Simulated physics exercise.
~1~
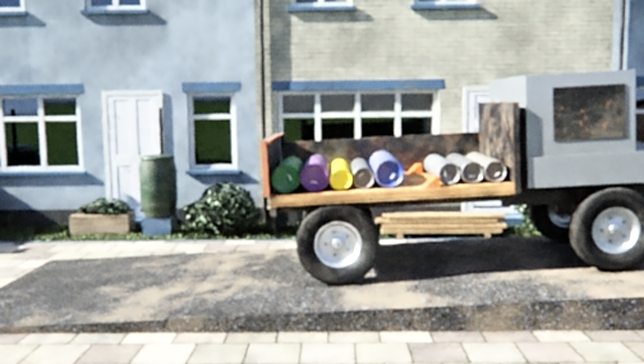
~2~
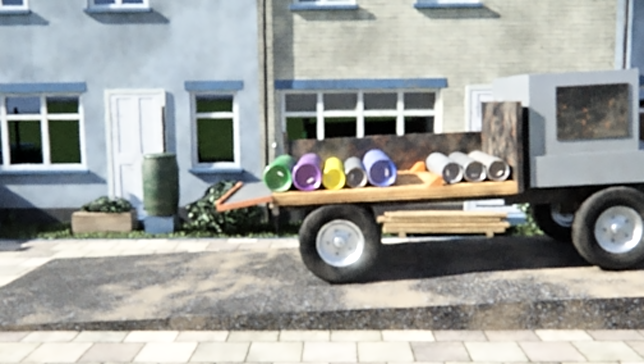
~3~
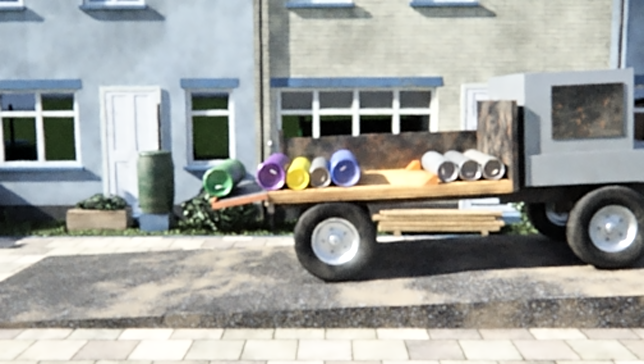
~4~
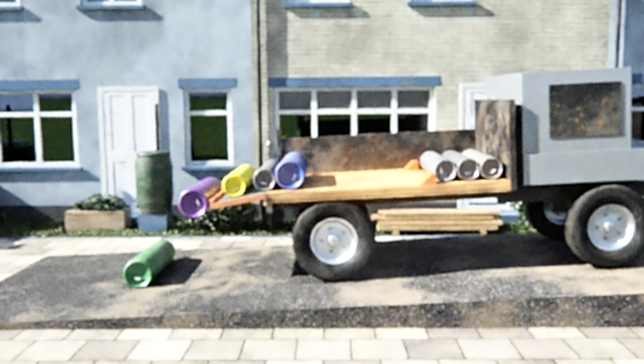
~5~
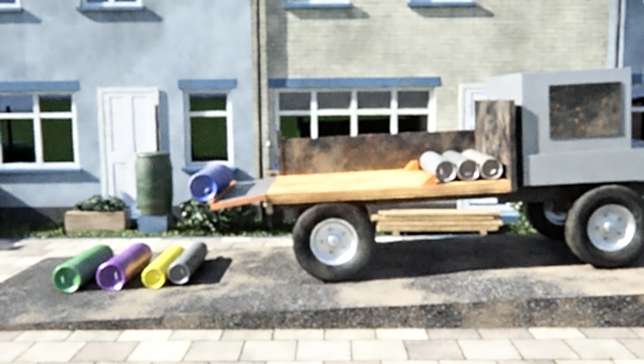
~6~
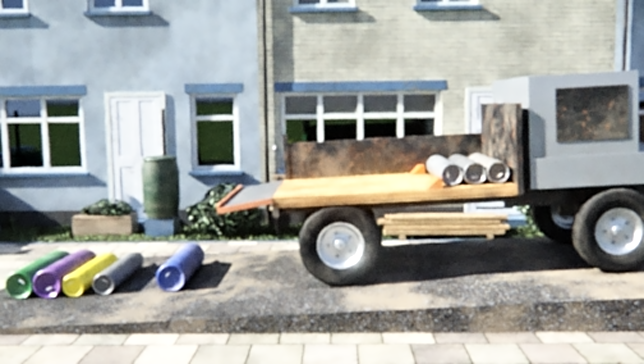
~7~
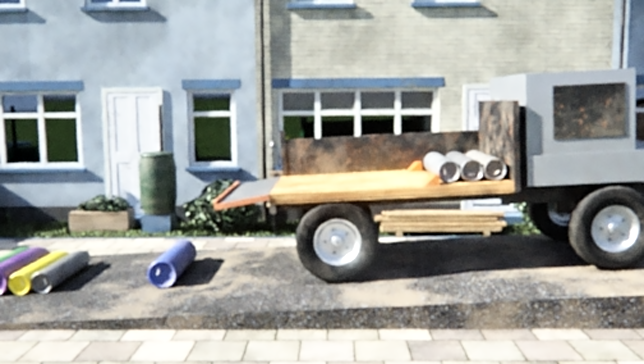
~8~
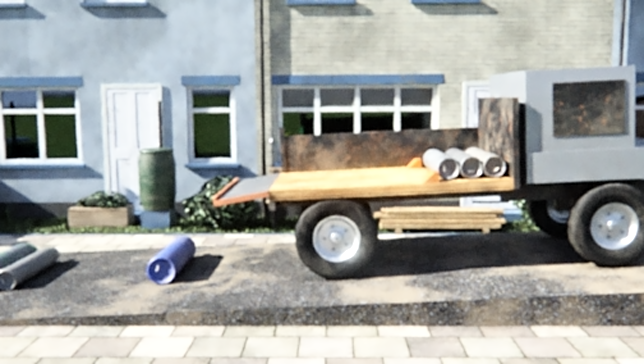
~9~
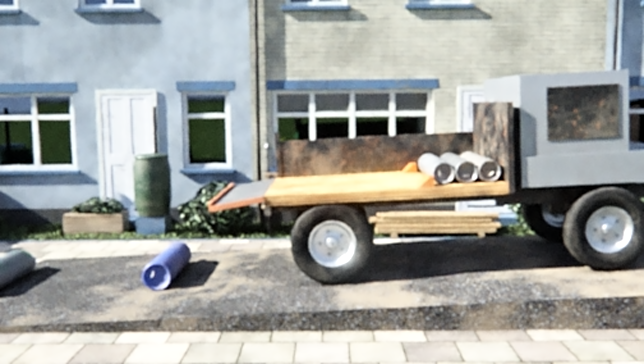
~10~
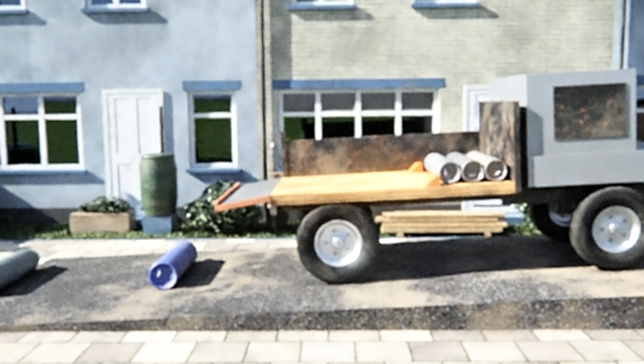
Coloured cylinders rolling left off a flatbed truck's lowered tailgate and along the road, the blue one stopping nearby, white ones staying aboard.
